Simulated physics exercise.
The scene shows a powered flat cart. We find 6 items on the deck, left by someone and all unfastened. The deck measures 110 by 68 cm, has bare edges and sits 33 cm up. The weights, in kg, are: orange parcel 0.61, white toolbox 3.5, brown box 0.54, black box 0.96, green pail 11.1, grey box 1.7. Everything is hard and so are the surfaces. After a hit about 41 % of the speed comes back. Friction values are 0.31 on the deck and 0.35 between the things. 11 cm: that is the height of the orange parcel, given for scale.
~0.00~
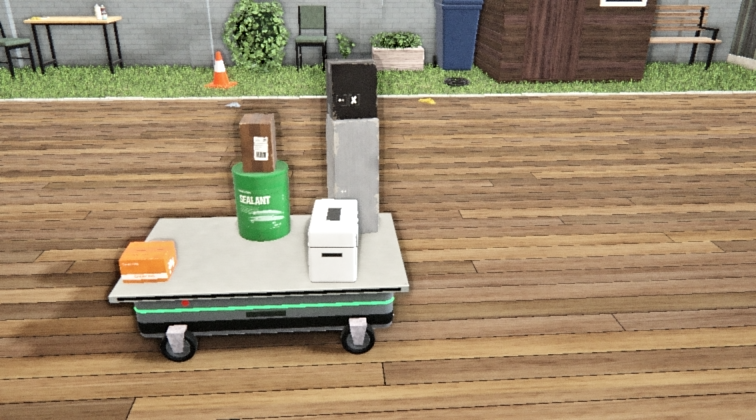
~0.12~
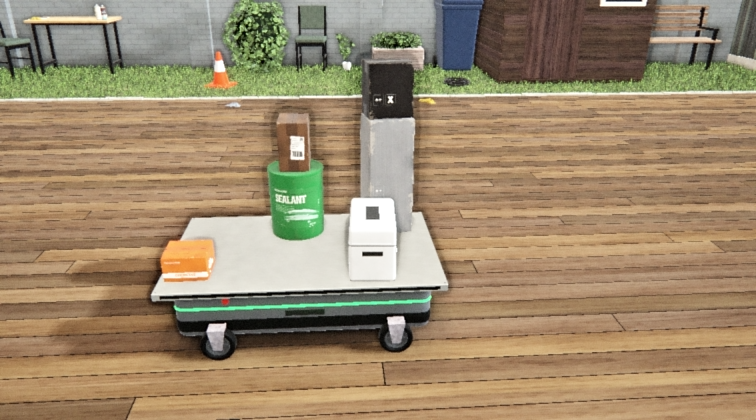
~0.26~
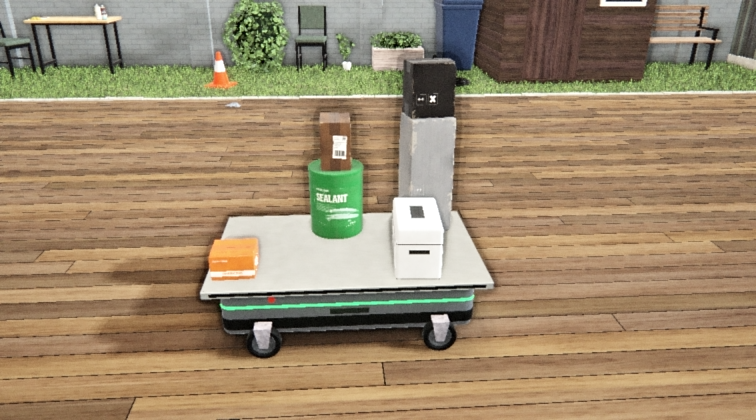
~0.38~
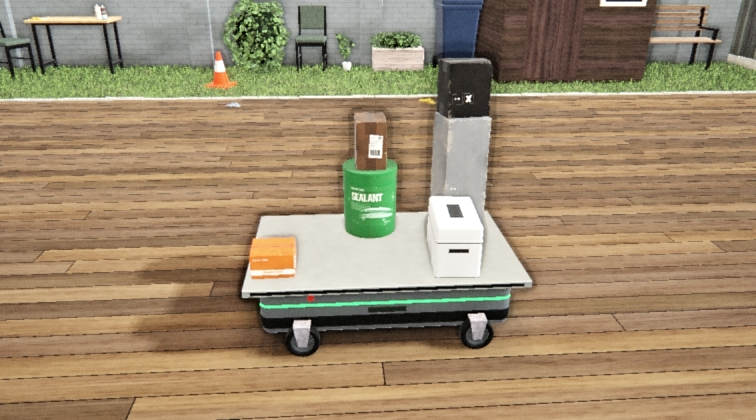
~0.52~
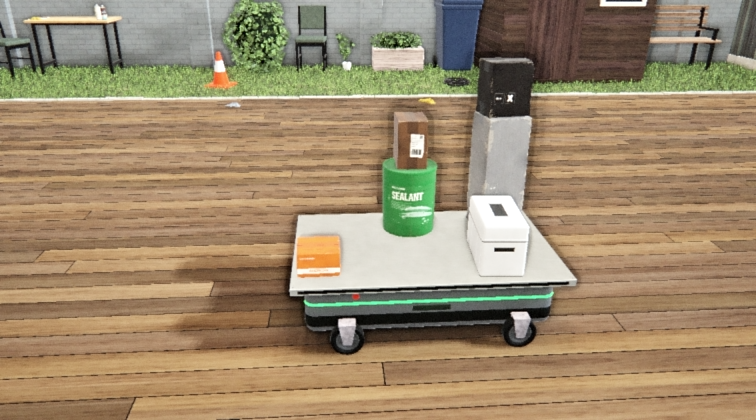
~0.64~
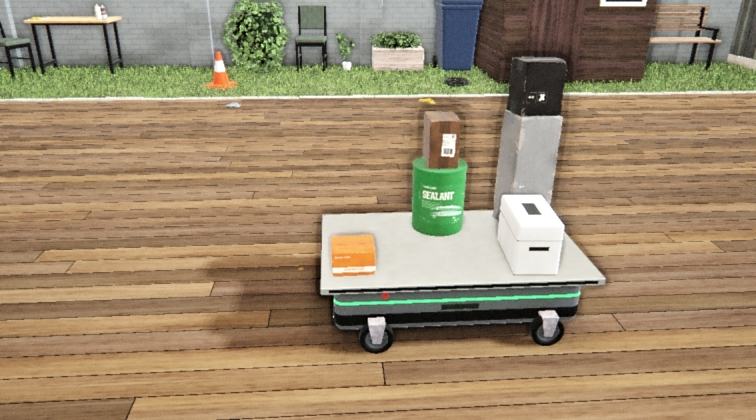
A flat cart carrying a green pail, a white toolbox, an orange parcel and stacked boxes rolled steadily to the right across a wooden deck, its load staying nearly in place on top.
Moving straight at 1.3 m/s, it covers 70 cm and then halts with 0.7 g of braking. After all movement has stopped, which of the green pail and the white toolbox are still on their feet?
When it is calm, the green pail is on its feet, the white toolbox is on its feet.
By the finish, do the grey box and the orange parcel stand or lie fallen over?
Here's how it ends: The grey box comes down, and the orange parcel never goes down.
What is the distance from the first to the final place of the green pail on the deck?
Start to finish, roughly 16 cm.
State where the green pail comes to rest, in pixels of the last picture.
At about (472, 195).
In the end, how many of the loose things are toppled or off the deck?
Count: 2.
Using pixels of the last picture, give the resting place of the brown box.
In the last picture it sits around (477, 139).
Around 0.84 s, 82 cm covered, stopped; white toolbox shifted 13 cm near (560, 233); green pail shifted 13 cm near (467, 195); black box at 13° to upright.
Around 1.14 s, 82 cm covered, stopped; black box and grey box now off the deck; white toolbox shifted 15 cm near (565, 232); green pail shifted 15 cm near (472, 195).
Around 1.54 s, 82 cm covered, stopped; white toolbox shifted 15 cm near (565, 232); green pail shifted 15 cm near (472, 195); brown box shifted 16 cm.
Finally (1.8 s), off the deck and tipped over, grey box; off the deck but upright, black box; not toppled but over 10 cm from the start, orange parcel, white toolbox, brown box and green pail. In the last view, green pail near (472, 195), white toolbox near (565, 232).
